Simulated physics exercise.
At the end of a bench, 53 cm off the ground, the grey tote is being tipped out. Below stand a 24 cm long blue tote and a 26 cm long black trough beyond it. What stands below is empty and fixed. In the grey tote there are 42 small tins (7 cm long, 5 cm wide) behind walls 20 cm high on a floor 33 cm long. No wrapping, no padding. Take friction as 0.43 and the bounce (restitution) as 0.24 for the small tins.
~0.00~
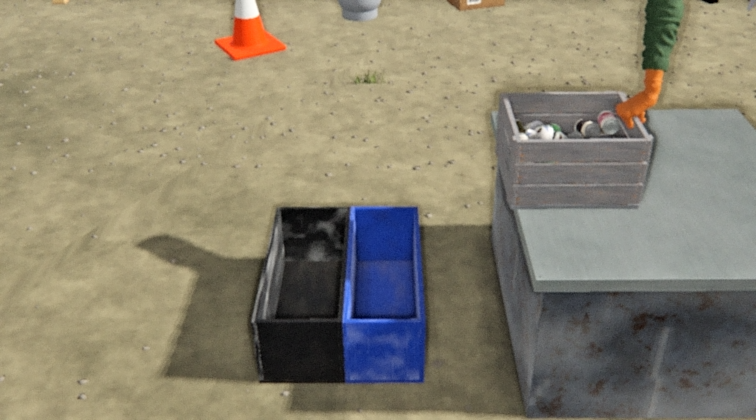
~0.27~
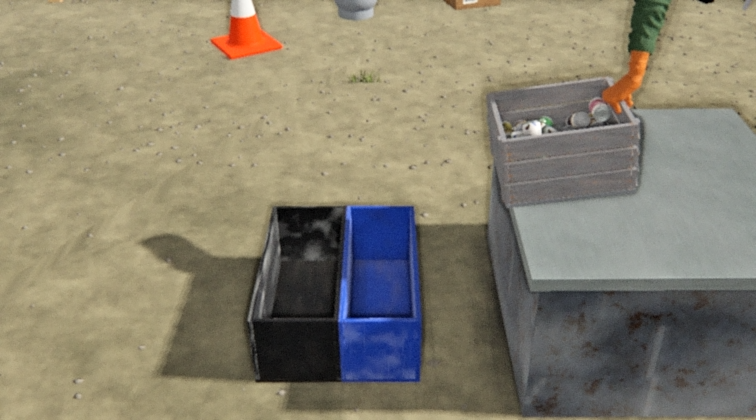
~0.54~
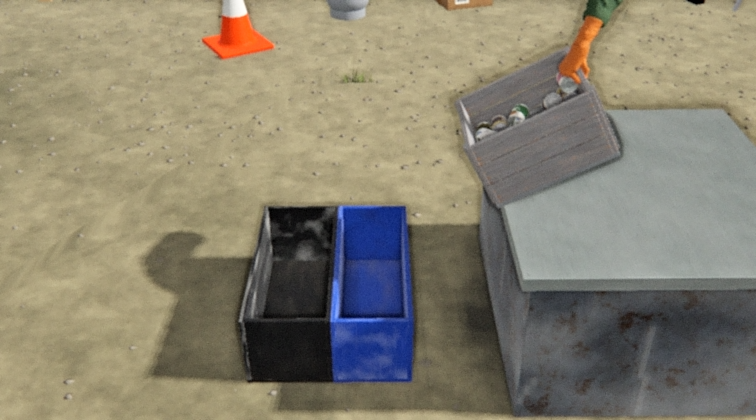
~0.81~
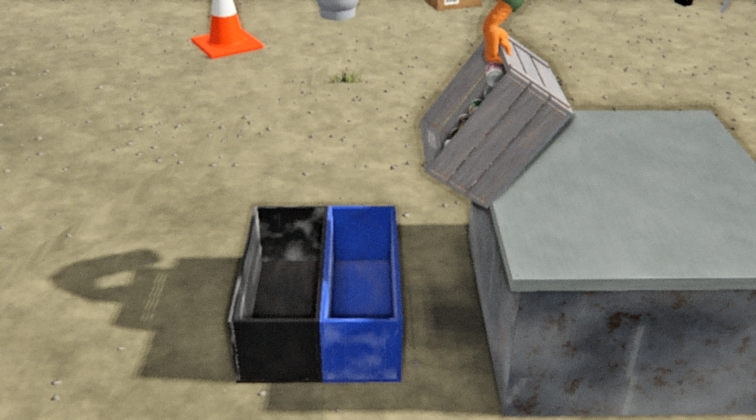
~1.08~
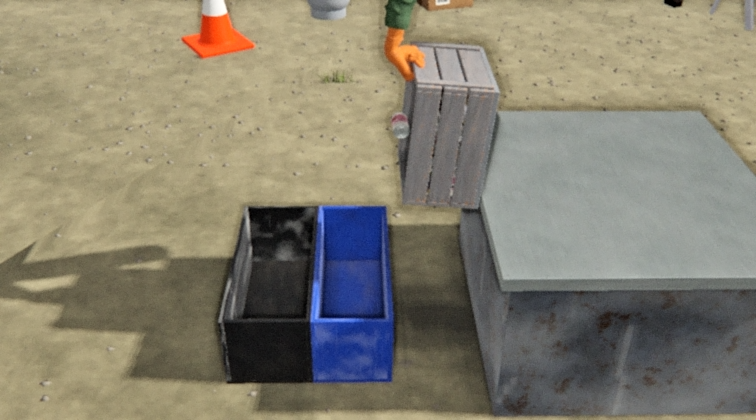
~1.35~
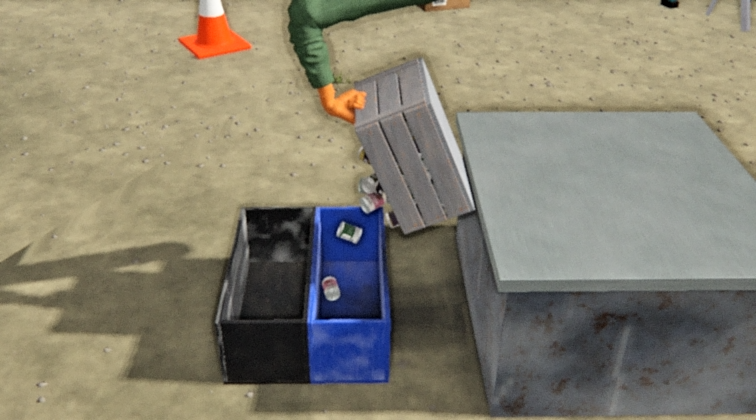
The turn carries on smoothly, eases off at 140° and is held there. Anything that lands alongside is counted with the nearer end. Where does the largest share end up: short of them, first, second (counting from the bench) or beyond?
It is the blue tote, the first one.
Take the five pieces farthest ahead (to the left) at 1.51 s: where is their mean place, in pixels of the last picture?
At about (325, 280).
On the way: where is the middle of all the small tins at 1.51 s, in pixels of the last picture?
At about (386, 194).
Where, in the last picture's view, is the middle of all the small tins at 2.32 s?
At about (350, 304).
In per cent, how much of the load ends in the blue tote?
Near 90 in a hundred.
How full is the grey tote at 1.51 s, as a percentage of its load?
Roughly 50 per cent is still inside.
After 1.51 s, tilt 126°; 22 still in the grey tote, 8 in the blue tote and 12 in the air.
After 1.70 s, tilt 136°; 5 still in the grey tote, 28 in the blue tote, 1 in the black trough and 8 in the air.
After 1.97 s, tilt 140°; 38 in the blue tote, 1 in the black trough, 1 on the ground short of the blue tote and 2 in the air.
Final count (at 2.32 s), 38 in the blue tote, 1 in the black trough and 3 on the ground short of the blue tote.
